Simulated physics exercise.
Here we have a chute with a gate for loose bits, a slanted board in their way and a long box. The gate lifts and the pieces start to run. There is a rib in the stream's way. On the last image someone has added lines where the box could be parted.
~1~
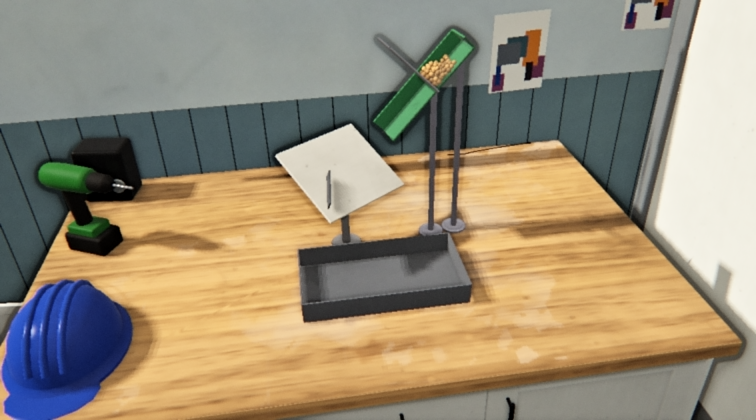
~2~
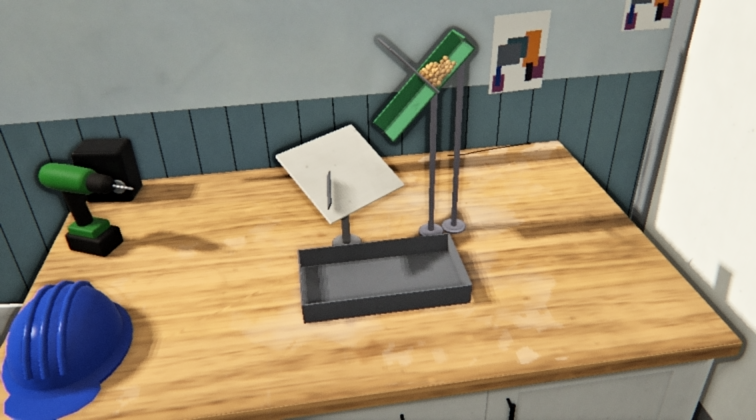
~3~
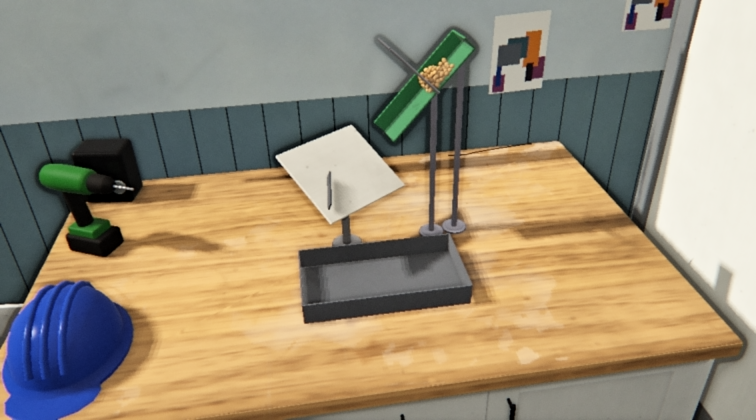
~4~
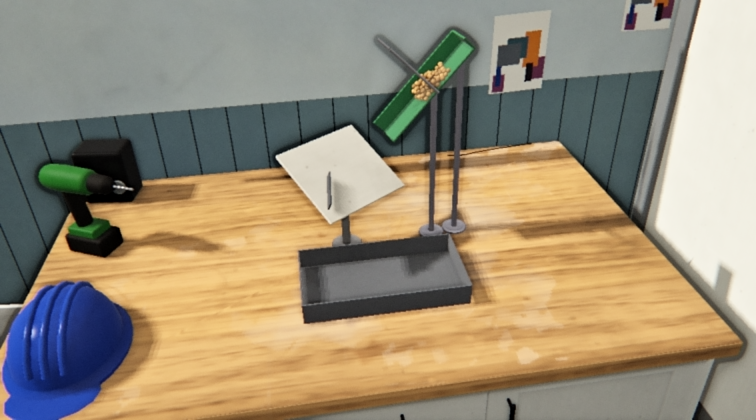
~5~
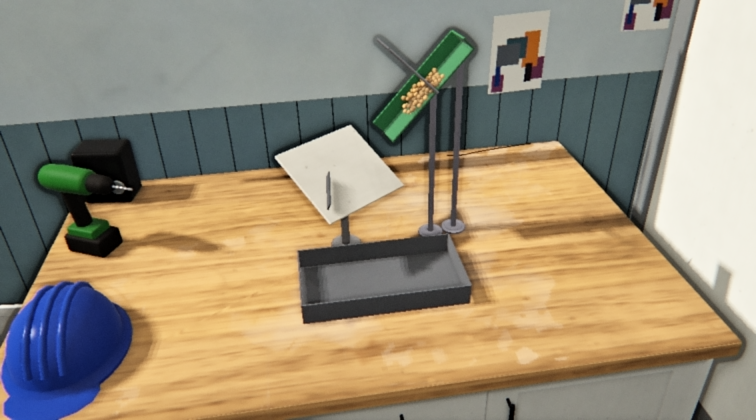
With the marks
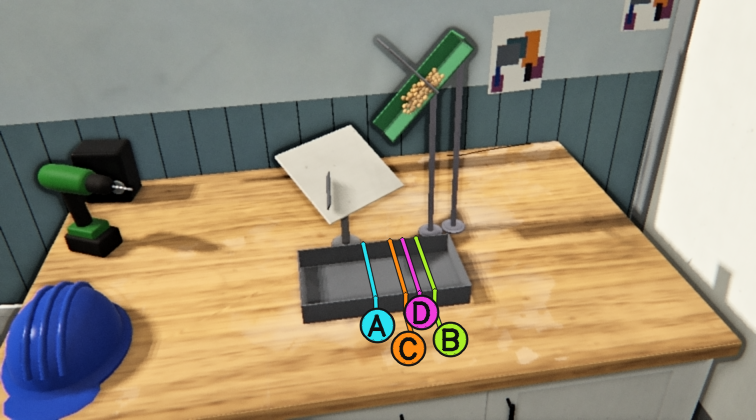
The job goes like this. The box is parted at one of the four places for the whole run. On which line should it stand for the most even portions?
The best line is A.
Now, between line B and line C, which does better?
The answer is C.
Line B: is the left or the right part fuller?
More lands on the left.
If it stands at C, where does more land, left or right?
Left.
On the marked copy, line A crosses the front rim at (375, 297); line B crosses the front rim at (434, 290); line C crosses the front rim at (405, 293); line D crosses the front rim at (419, 291).
With A, of what is caught, roughly half on the left of the divider, roughly half on the right.
With B, of what is caught, the larger part on the left of the divider, about a tenth on the right.
With C, of what is caught, roughly two thirds on the left of the divider, roughly a quarter on the right.
With D, of what is caught, the larger part on the left of the divider, roughly a quarter on the right.
